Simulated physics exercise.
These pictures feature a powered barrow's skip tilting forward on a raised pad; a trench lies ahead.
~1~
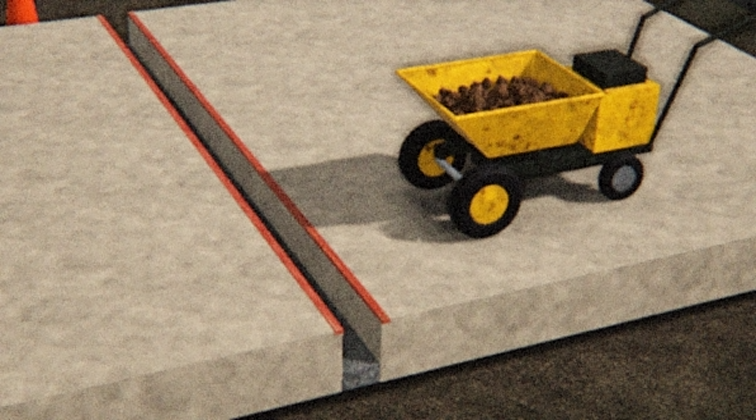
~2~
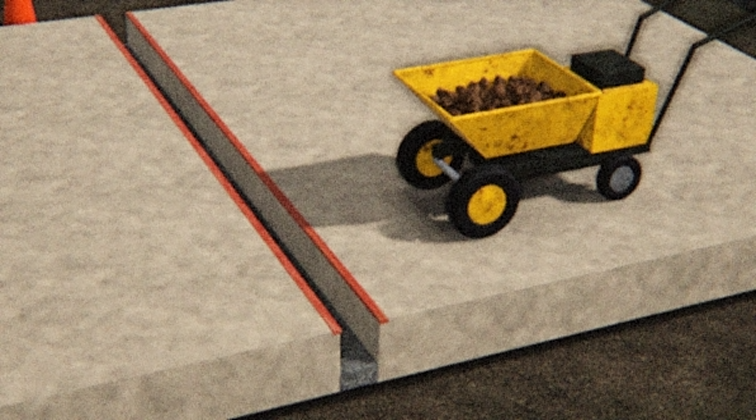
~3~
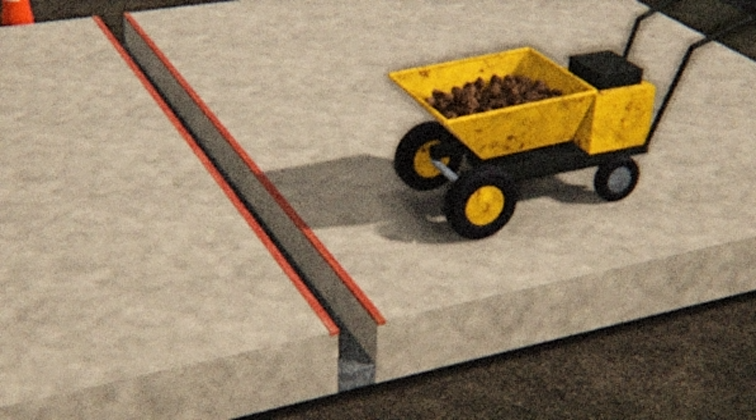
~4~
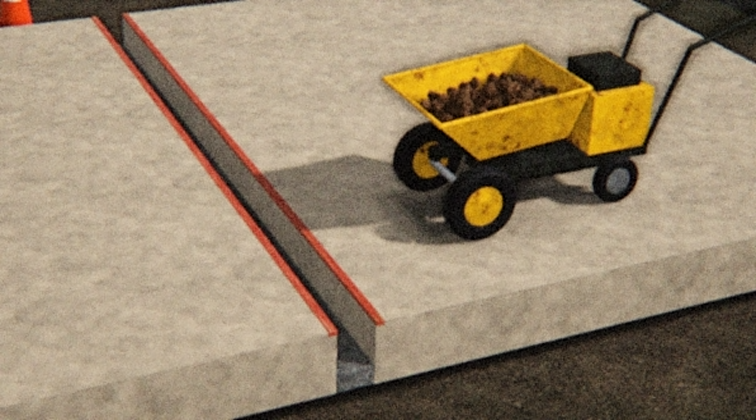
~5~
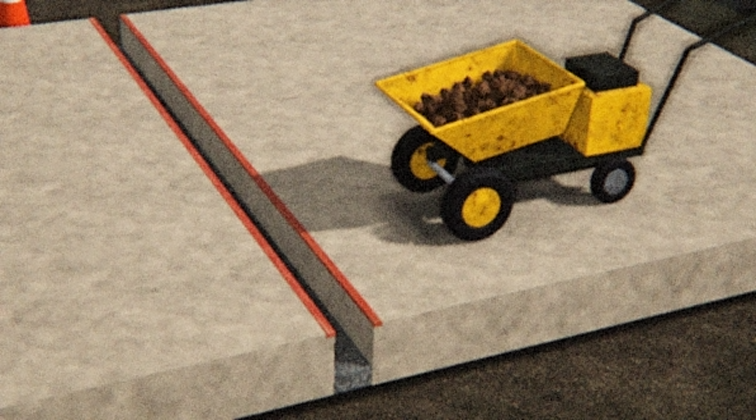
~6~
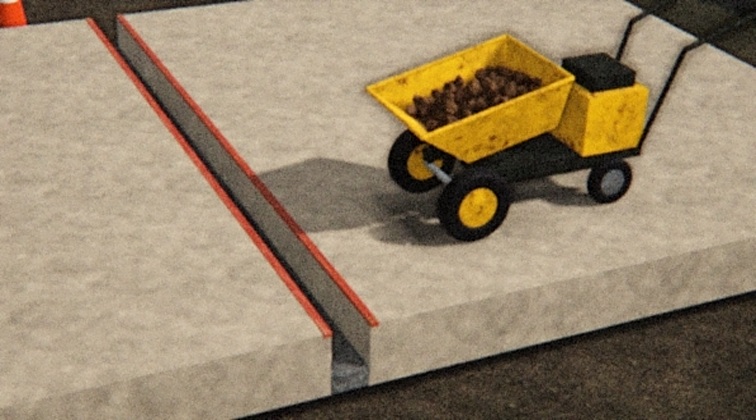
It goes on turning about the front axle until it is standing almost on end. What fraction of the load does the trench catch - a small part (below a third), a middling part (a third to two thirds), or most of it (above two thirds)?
A middling part, a third to two thirds.
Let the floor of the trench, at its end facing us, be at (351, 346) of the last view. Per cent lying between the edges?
About 50 %.
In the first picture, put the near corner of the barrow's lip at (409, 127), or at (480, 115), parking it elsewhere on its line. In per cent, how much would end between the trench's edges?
It works out to 70 per cent in the first case and 30 per cent in the second.
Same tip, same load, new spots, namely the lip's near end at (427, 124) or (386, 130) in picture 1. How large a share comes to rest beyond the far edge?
About 10 per cent first, about 70 per cent second.
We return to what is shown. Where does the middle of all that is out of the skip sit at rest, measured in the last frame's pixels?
Close to (297, 259) in the last view.
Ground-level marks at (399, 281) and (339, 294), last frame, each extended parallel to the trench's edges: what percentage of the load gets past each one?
About 100 and 60 %.
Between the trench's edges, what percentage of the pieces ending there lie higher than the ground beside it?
0 per cent or thereabouts.
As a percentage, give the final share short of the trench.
40 %.
Just after the last frame, skip tipped steeply; every one in the skip.
A moment on, skip tipped steeply; the larger part in the skip; about a tenth short of the trench; just a few falling.
Further on, skip tipped right over; about a tenth in the skip; roughly a third short of the trench; roughly a third in or heaped over the trench; about a tenth beyond it.
When it is over, skip tipped right over; just a few in the skip; roughly a third short of the trench; roughly half in or heaped over the trench; about a tenth beyond it.
